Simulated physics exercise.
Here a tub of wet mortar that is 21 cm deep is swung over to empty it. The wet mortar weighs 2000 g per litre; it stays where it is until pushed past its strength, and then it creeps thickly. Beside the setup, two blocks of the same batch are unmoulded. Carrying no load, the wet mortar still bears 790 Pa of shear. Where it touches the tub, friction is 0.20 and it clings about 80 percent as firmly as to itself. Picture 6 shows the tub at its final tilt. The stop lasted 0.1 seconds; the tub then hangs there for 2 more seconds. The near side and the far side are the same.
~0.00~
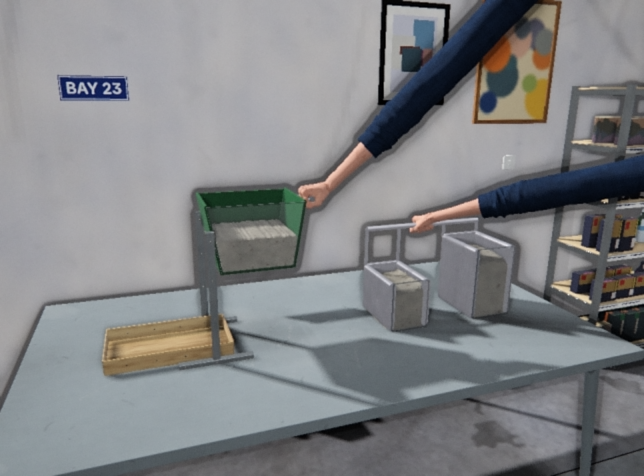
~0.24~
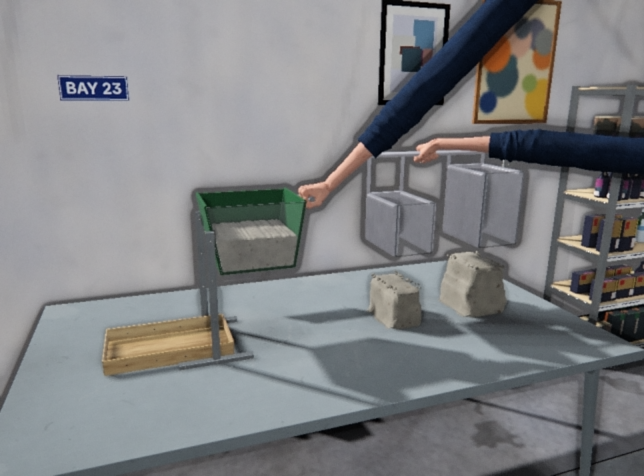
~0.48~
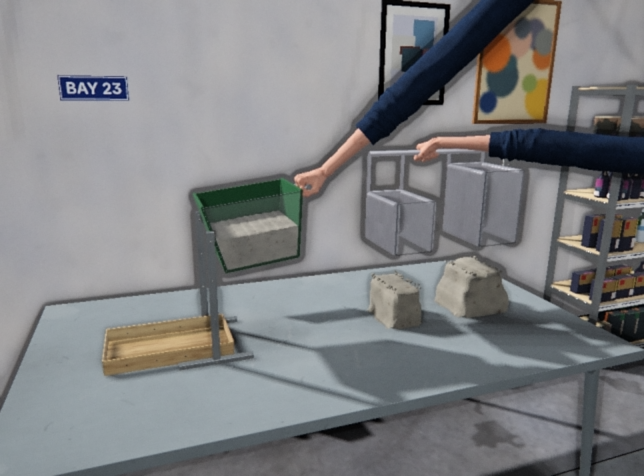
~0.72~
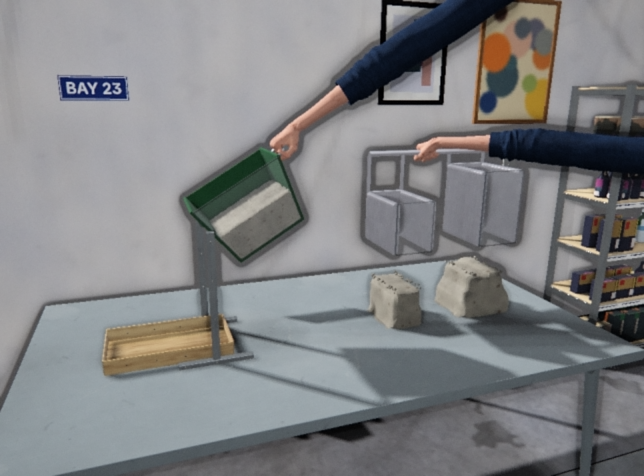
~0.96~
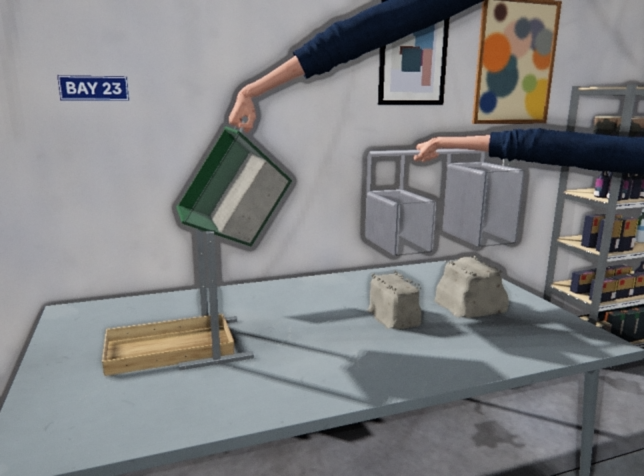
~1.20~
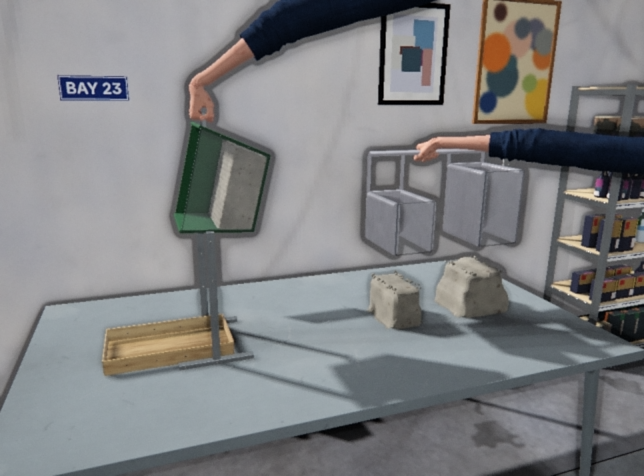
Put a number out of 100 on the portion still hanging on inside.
Roughly 100 percent of it hangs on.
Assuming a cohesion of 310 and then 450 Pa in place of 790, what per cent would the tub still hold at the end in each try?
85 %, then 100 %.
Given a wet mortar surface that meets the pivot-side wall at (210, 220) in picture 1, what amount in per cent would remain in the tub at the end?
In that case, around 80 percent.
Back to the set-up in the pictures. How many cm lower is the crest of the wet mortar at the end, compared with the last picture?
About 2 cm.
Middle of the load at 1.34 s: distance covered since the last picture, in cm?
Roughly 1 cm.
After 1.34 s, the tub is at 76 degrees and holds 100 %.
After 1.51 s, the tub is at 76 degrees and holds 100 %.
After 1.68 s, the tub is at 76 degrees and holds 100 %.
After 1.85 s, the tub is at 76 degrees and holds 100 %.
After 3.20 s, at the end, the tub is at 76 degrees and holds 100 %.
